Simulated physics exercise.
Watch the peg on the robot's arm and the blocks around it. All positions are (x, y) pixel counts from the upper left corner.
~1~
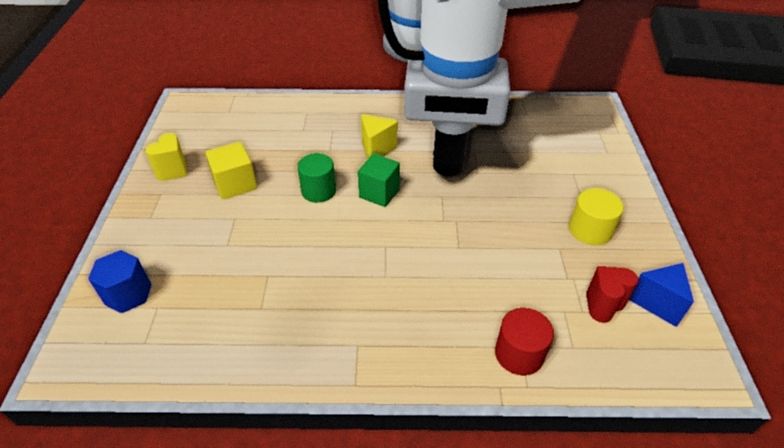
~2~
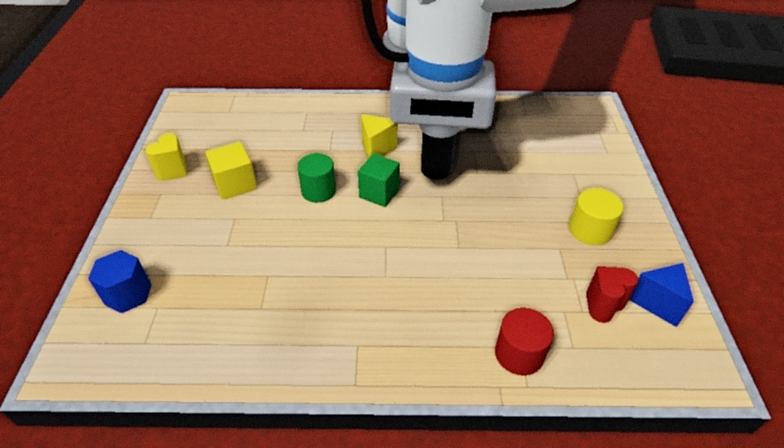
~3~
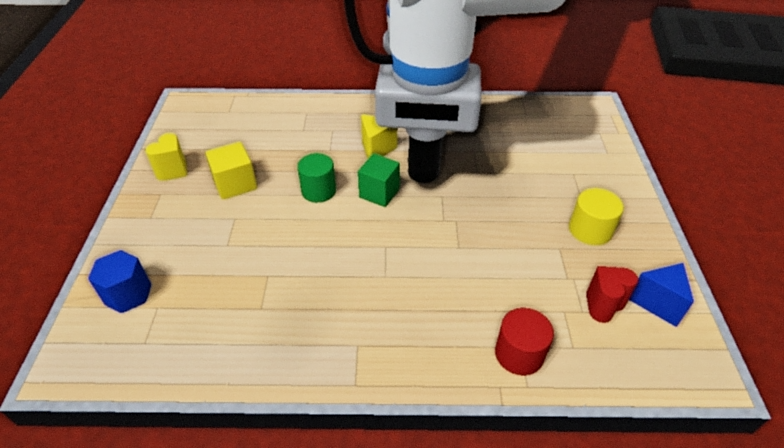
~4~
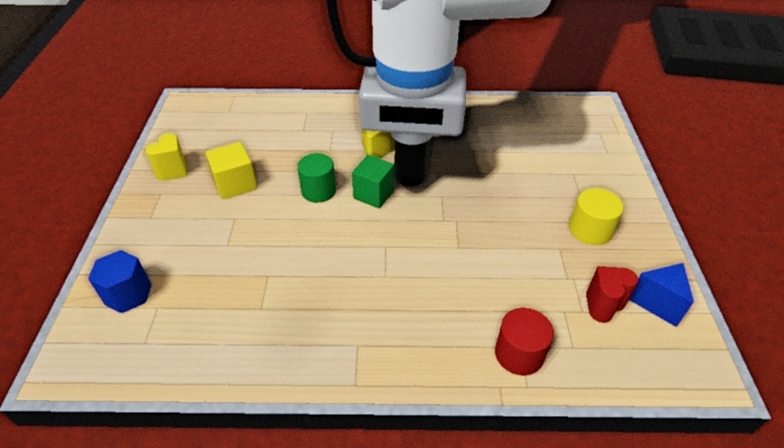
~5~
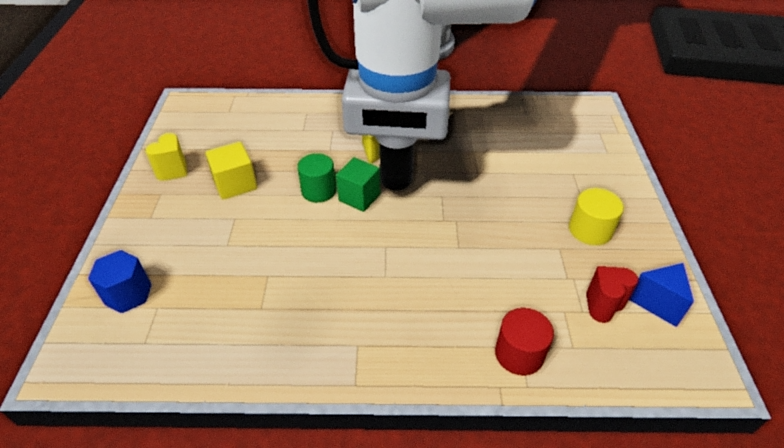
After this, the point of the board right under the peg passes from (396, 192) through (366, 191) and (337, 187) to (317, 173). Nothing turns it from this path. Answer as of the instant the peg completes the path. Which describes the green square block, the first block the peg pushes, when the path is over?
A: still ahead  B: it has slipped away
My answer is option B.
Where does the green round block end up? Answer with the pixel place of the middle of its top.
It will likely be found at (286, 166).
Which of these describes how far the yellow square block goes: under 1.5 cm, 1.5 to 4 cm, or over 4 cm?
Distance: Below 1.5 cm.
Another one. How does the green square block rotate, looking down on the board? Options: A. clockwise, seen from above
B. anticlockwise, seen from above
B
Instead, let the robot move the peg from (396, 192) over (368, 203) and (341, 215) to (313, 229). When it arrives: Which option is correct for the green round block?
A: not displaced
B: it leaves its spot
It's B.
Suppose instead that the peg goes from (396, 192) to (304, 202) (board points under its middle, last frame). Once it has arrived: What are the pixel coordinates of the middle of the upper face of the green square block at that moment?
The middle of its top is at (280, 194).
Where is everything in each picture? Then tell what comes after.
In the first frame, peg's lower end (448, 167); yellow square block (228, 156); green round block (315, 164); green square block (379, 166); yellow triangular piece (376, 123).
In the second frame, peg (436, 170); blocks still.
In the third frame, peg (423, 174); blocks still.
In the fourth frame, peg (410, 177); green square block (373, 167).
In the fifth frame, peg (396, 181); yellow square block (228, 156); green round block (315, 164); green square block (358, 170); yellow triangular piece hidden.
What follows on the original path. One third of the way, peg (364, 179); green round block (297, 164); green square block (330, 176), turned 35° anticlockwise.
Two thirds of the way, peg (334, 174); green round block (287, 166); green square block (314, 178), turned 85° anticlockwise.
At the end, peg (315, 161); yellow square block still; green round block (286, 166); green square block (314, 178), turned 85° anticlockwise; yellow triangular piece still.
